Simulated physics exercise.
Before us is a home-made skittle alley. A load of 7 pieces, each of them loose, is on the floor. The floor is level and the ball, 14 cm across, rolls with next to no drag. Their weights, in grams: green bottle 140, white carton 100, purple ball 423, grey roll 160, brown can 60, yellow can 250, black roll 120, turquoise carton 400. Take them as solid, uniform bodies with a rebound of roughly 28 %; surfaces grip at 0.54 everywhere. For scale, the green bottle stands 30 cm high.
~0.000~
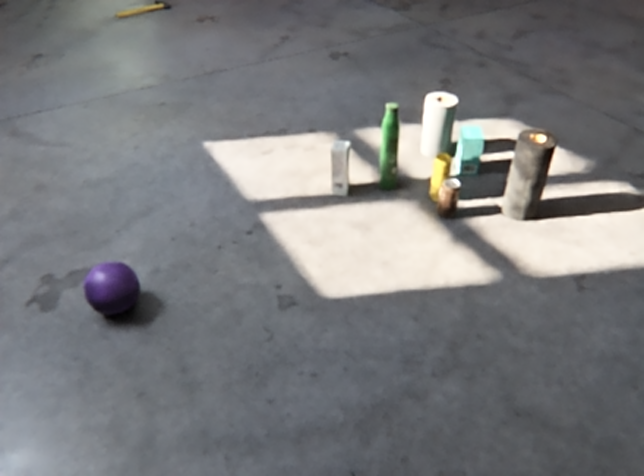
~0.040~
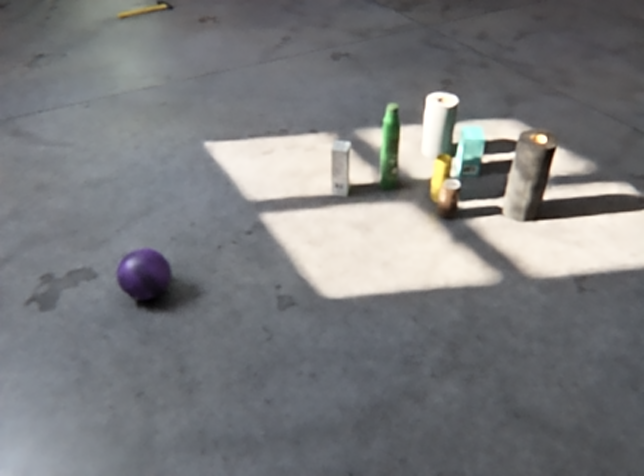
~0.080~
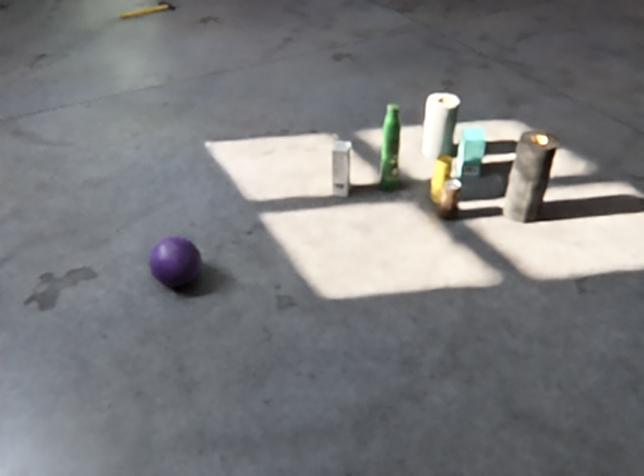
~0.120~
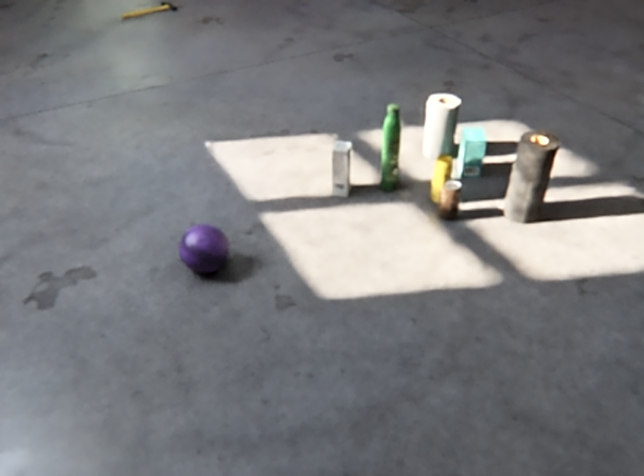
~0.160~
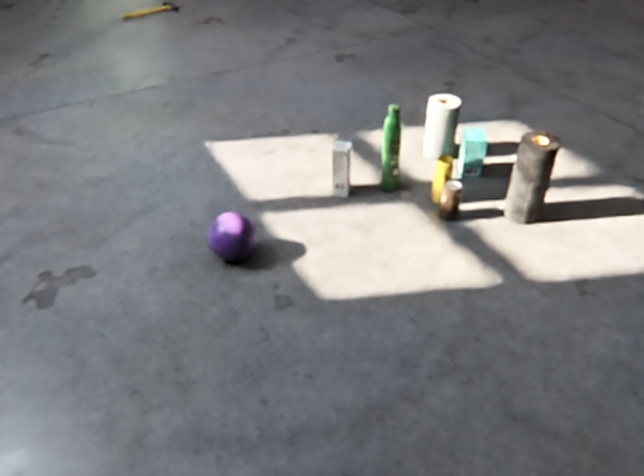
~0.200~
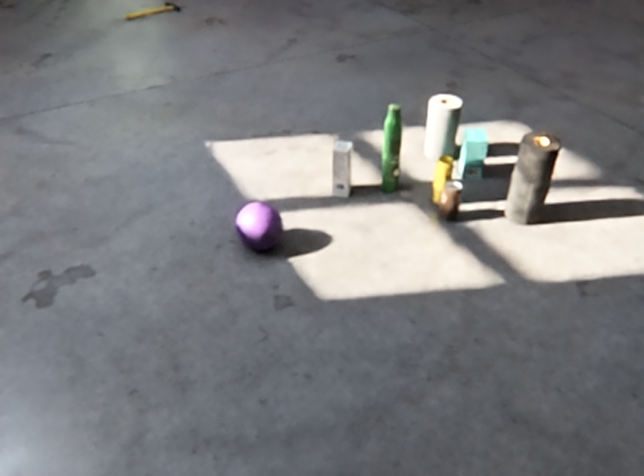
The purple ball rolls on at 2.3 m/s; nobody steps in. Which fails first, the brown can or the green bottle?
It is the latter, the green bottle.
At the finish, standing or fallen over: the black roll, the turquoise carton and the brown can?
The black roll is still upright; the turquoise carton stays upright; the brown can stays upright.
After 0.50 s, ball 101 cm along; purple ball near (417, 176); green bottle leaning 11° near (415, 133); white carton leaning 31°.
After 0.60 s, ball 109 cm along; purple ball near (435, 169); green bottle leaning 11° near (427, 122); white carton on its side; yellow can leaning 39°.
After 0.90 s, ball 119 cm along; purple ball near (448, 154); green bottle leaning 7° near (421, 120); white carton on its side; yellow can on its side.
After 1.50 s, ball 116 cm along; purple ball near (435, 153); green bottle on its side near (375, 168); white carton on its side; yellow can on its side.
By the end (4.0 s), tipped over on the floor, green bottle, white carton and yellow can; the other 4 in place, give or take 8 cm. Seen from the same camera at the end, brown can near (450, 202), green bottle near (372, 165). Brown can was never lost; green bottle went at 1.32 s.
